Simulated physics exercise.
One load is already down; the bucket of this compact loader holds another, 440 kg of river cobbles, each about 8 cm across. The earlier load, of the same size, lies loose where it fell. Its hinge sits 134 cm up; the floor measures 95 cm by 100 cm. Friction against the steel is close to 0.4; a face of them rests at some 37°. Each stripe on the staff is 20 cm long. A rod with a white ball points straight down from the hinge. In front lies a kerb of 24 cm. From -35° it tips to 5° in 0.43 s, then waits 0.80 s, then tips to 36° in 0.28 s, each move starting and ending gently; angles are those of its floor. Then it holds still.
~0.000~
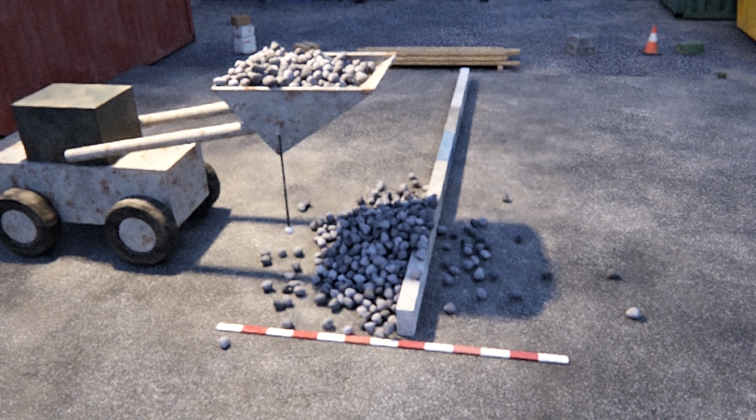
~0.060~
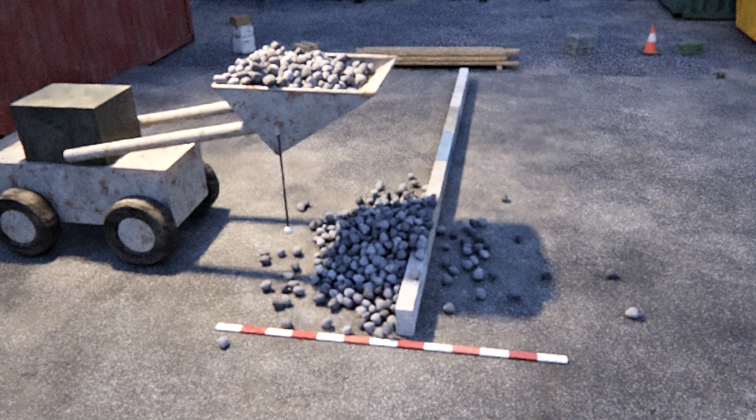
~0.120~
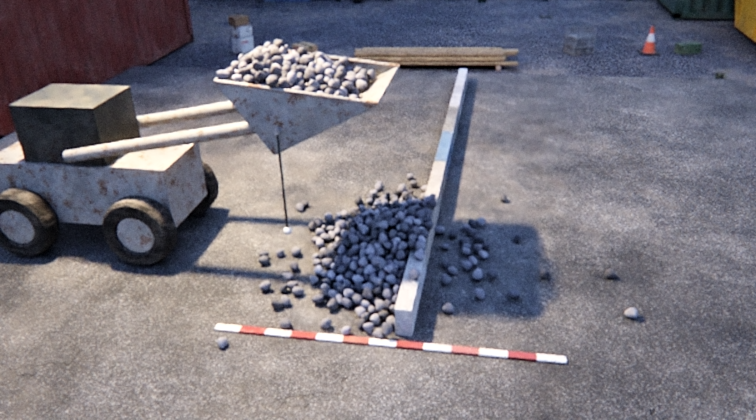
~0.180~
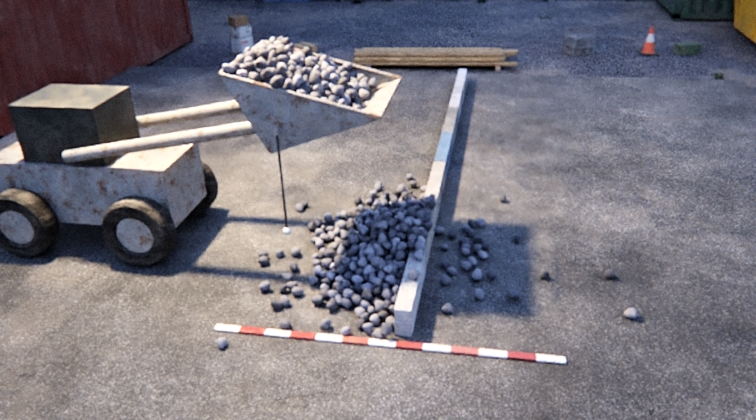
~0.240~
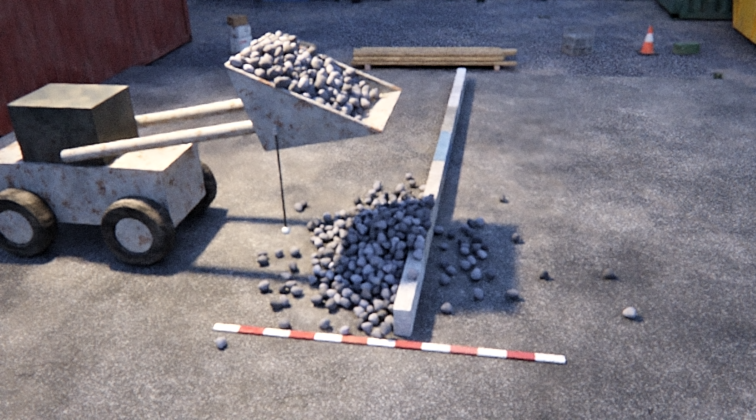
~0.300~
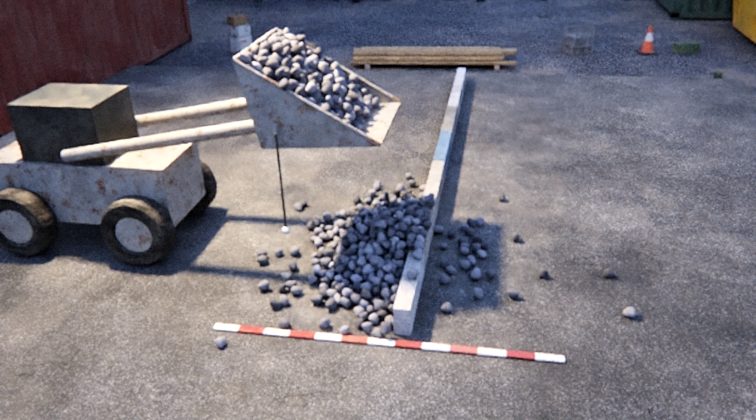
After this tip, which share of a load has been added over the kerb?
Close to 54 parts in a hundred.
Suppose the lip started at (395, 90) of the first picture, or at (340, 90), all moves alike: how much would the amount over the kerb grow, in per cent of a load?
First some 80, then 15 per cent.
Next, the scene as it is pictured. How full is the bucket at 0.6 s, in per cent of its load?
About 100 per cent.
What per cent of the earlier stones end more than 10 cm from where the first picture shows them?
Roughly 10 per cent of them.
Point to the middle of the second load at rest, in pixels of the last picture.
Their middle is at about (434, 240).
After 0.4 s the floor is at 4°; in per cent of one load, 100 in the bucket, 95 on this side of the kerb, 5 over the kerb; the foremost stones are at (533, 260).
After 0.6 s the floor is at 5°; in per cent of one load, 99 in the bucket, 96 on this side of the kerb, 5 over the kerb; the foremost stones are at (533, 260).
After 2.0 s the floor is at 36°; in per cent of one load, 29 in the bucket, 148 on this side of the kerb, 23 over the kerb; the foremost stones are at (549, 249).
After 4.5 s the floor is at 36°; in per cent of one load, 0 in the bucket, 141 on this side of the kerb, 59 over the kerb; the foremost stones are at (597, 250). Net gain over the kerb, 54.
